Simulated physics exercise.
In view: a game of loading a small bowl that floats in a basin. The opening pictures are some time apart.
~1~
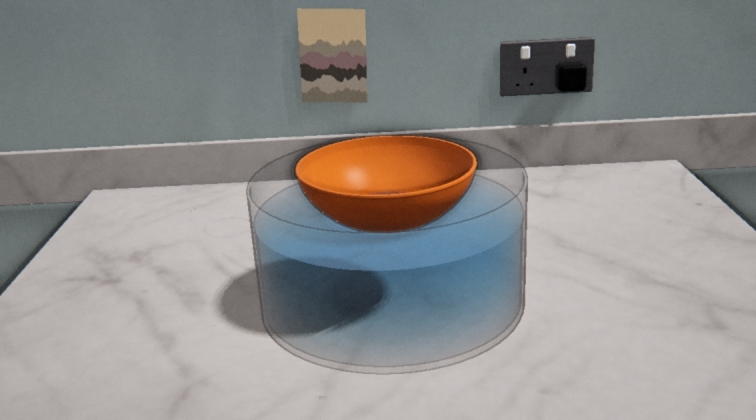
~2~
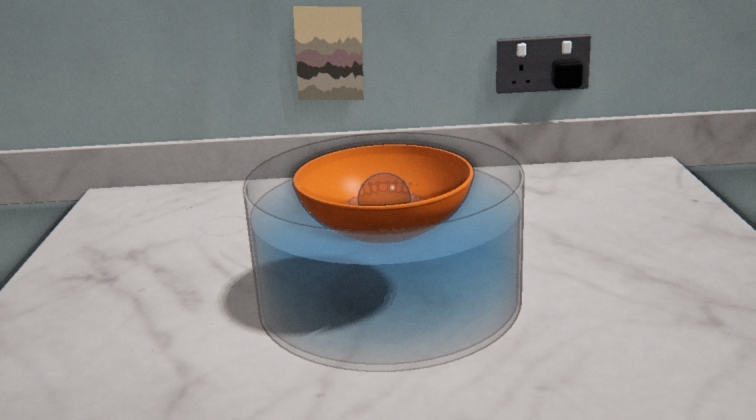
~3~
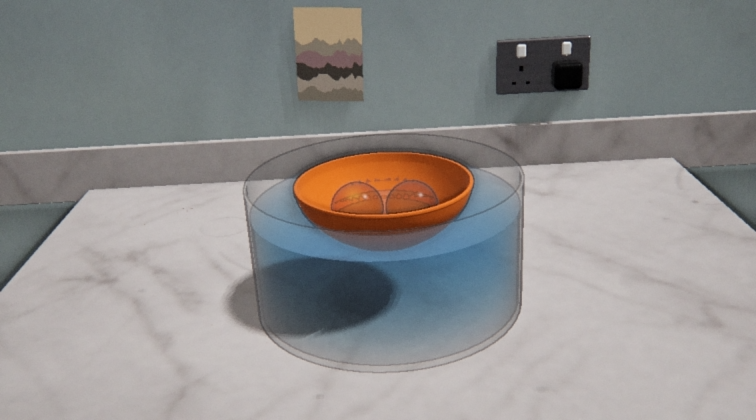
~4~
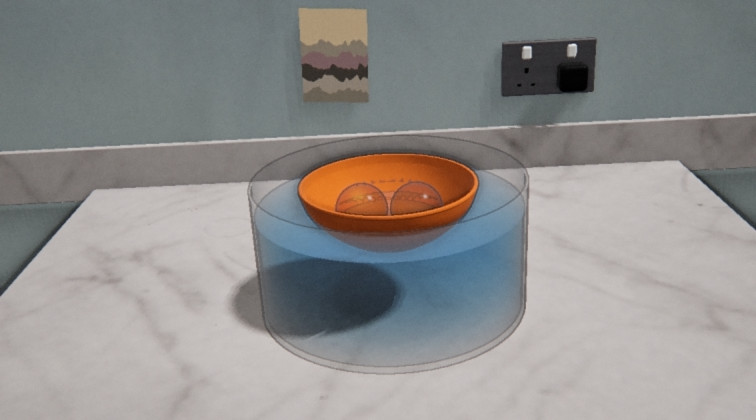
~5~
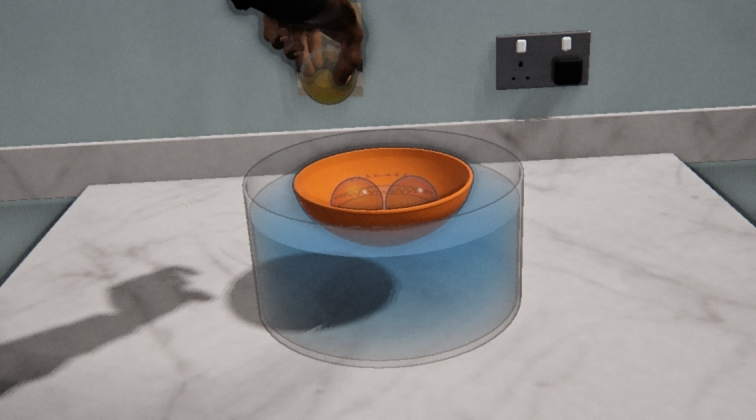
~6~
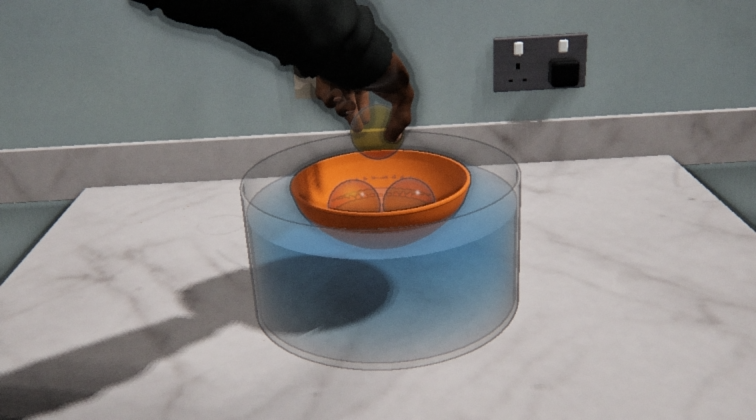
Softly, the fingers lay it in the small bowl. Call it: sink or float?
Float.
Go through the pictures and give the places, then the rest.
The first picture shows small bowl (386, 165) empty; most of its side above the surface.
The second picture shows small bowl (383, 175) with one aboard; about two thirds of its side above the surface.
The third picture shows small bowl (383, 183) with two aboard; about a third of its side above the surface.
The fourth picture shows small bowl (388, 184) with two aboard; about a third of its side above the surface.
The fifth picture shows small bowl (383, 178) with two aboard; about a third of its side above the surface; the next glass marble in the hand at (329, 76).
The sixth picture shows small bowl (380, 180) with two aboard; about a third of its side above the surface; the next glass marble in the hand at (378, 132).
A moment on, the glass marble is in and the small bowl dips.
Further on, it steadies; about a fifth of its side above the surface.
When it is over, the small bowl floats; about a fifth of its side above the surface.
